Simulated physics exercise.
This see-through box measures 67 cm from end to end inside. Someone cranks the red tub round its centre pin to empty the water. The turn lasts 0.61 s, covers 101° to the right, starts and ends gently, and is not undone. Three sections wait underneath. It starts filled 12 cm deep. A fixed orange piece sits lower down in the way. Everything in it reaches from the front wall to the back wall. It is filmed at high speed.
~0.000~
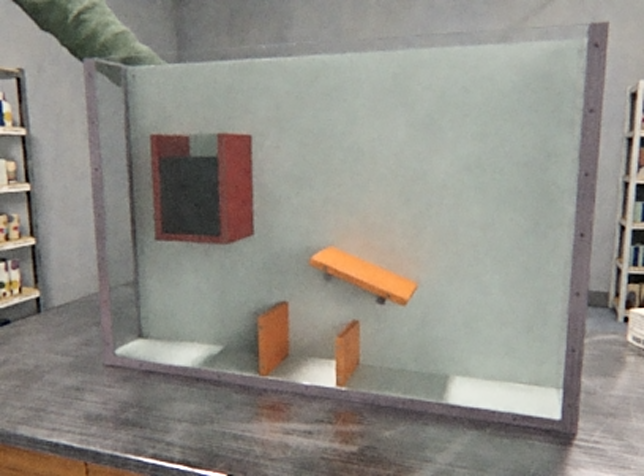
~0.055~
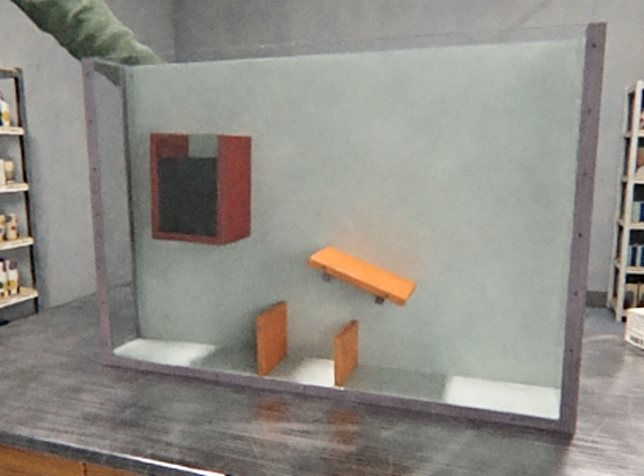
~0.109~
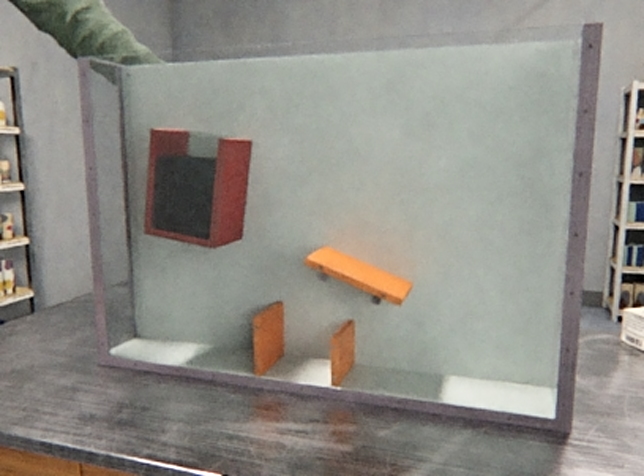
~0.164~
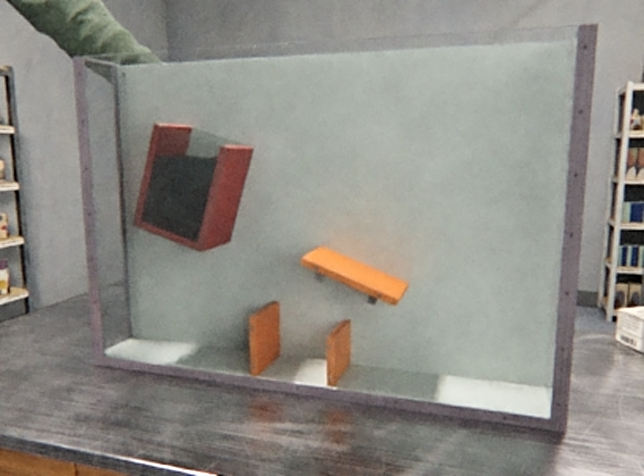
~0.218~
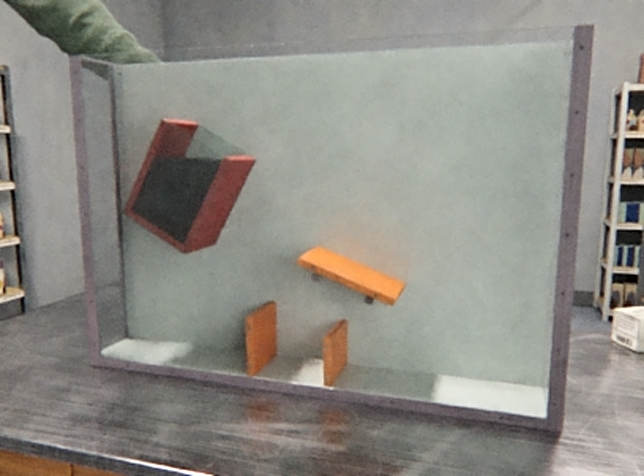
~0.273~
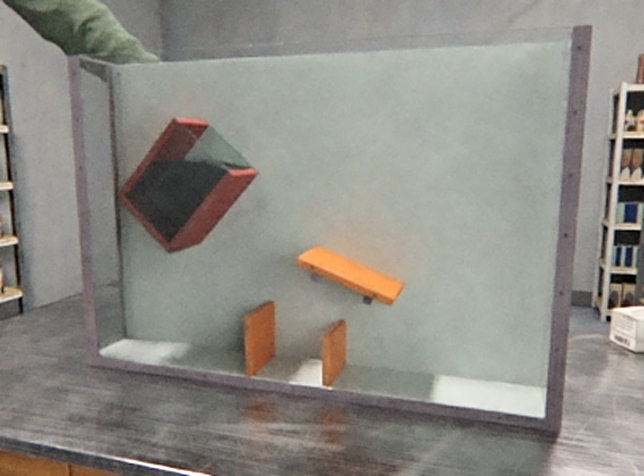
In a clear tank on a table, a red tub of dark water tilts steadily right.
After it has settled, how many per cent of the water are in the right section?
About 30 per cent.
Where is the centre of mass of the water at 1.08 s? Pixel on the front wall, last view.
At about (289, 346).
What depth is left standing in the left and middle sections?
About 0.5 cm and 7.0 cm.
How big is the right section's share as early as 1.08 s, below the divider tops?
Near 16 in a hundred.
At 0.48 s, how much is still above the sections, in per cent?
Some 100 per cent.
After 0.48 s 99 per cent has yet to come down; below, left 0, middle 1, right 0.
After 0.74 s 56 per cent has yet to come down; below, left 0, middle 44, right 0.
After 1.08 s 7 per cent has yet to come down; below, left 4, middle 73, right 15.
In the end the left section holds 6, the middle 65 and the right 28 per cent.
